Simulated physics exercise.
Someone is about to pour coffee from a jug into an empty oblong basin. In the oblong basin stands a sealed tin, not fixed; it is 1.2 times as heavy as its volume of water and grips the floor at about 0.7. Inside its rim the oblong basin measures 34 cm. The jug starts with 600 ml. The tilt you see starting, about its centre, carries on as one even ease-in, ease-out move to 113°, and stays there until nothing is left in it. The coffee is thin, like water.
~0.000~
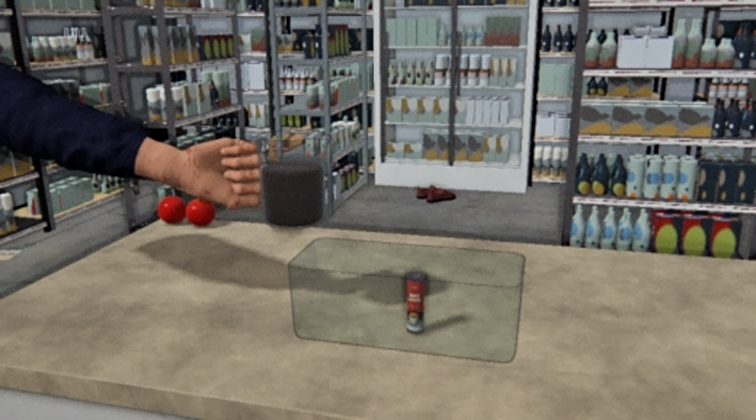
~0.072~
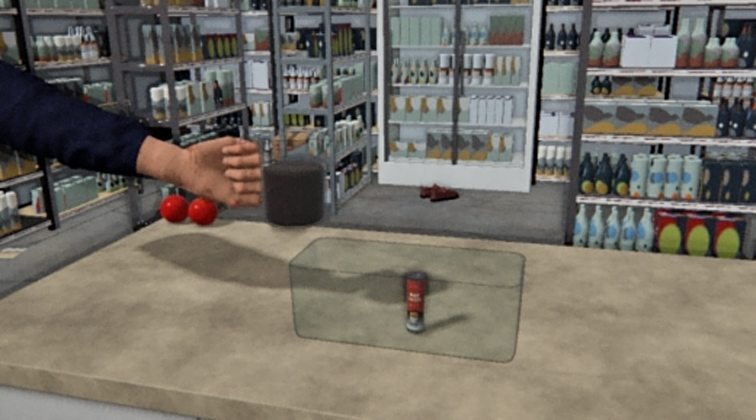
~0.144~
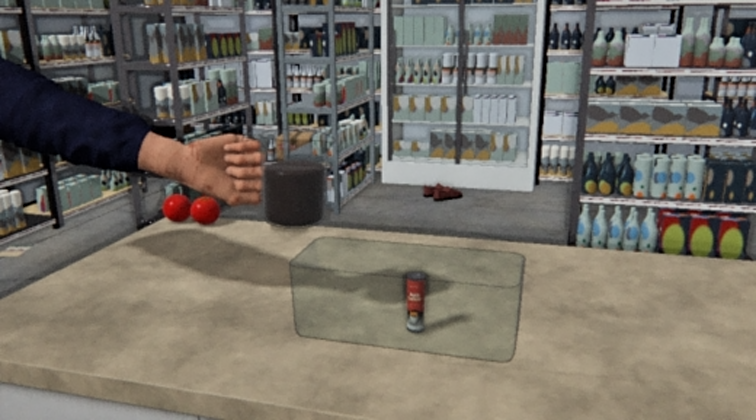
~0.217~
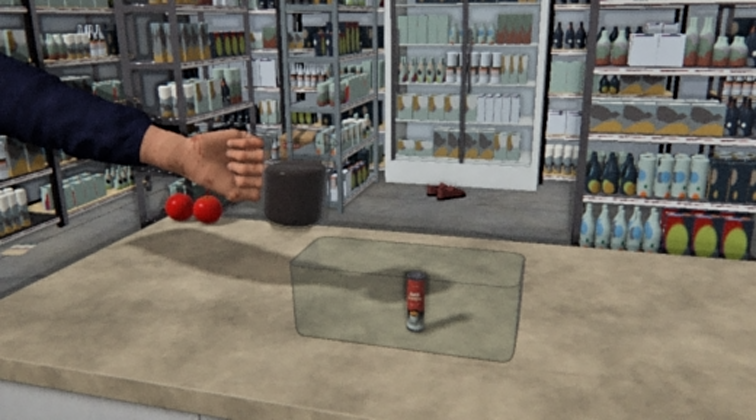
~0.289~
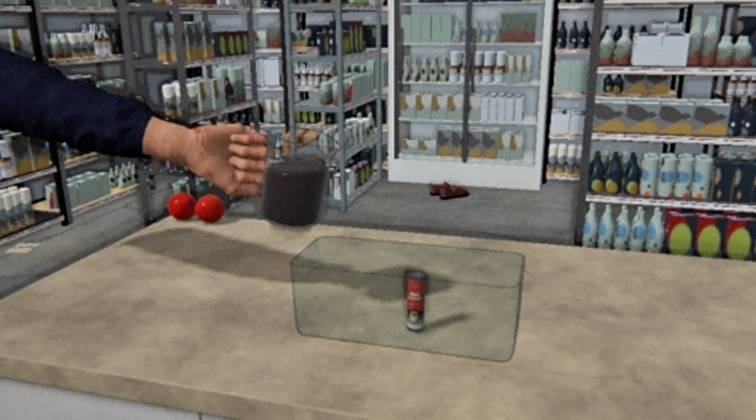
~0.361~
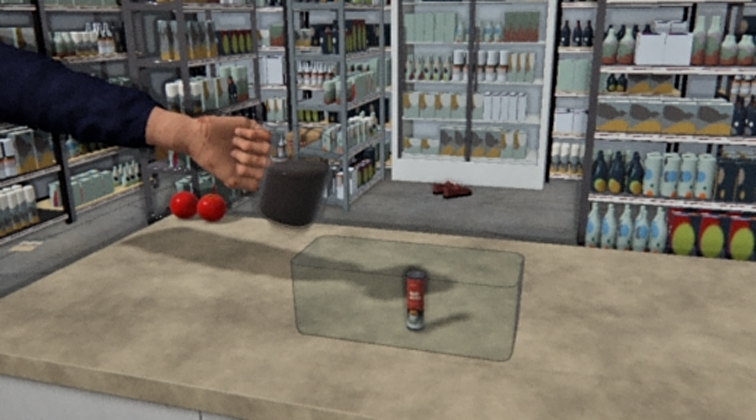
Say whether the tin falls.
It stays up.
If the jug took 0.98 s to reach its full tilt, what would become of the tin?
The tin keeps standing.
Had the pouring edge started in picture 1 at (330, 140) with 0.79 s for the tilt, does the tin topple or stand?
Then it keeps standing.
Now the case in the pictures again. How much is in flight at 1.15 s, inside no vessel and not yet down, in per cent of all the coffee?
Some 14 per cent.
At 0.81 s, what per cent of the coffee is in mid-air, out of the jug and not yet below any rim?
Near 8 in a hundred.
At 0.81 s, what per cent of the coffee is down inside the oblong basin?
About 1 per cent.
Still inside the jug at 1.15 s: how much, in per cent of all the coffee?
Near 28 in a hundred.
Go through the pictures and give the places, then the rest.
The first frame shows tilt 0°; pouring edge (332, 138); surface from (266, 165) to (323, 168); the oblong basin's rim runs from (302, 252) to (523, 271); the tin's top is at (416, 278).
The second frame shows tilt 1°; pouring edge (333, 138); surface from (267, 165) to (324, 168).
The third frame shows tilt 3°; pouring edge (335, 140); surface from (268, 165) to (325, 168).
The fourth frame shows tilt 7°; pouring edge (338, 143); surface from (269, 165) to (326, 168).
The fifth frame shows tilt 12°; pouring edge (341, 148); surface from (270, 166) to (328, 168).
The sixth frame shows tilt 18°; pouring edge (345, 153); surface from (270, 166) to (329, 168).
Then, 0.81 s in, the tilt is 73° and 91 per cent is still to pour; the tin stands where it began.
Then, 1.15 s in, the tilt is 106° and 28 per cent is still to pour; the tin stands where it began.
Then, 1.49 s in, the tilt is 113° and 1 per cent is still to pour; the tin stands where it began.
Then, 1.87 s in, the tilt is 113° and 0 per cent is still to pour; the tin stands where it began.
Finally, the tin stands where it began.
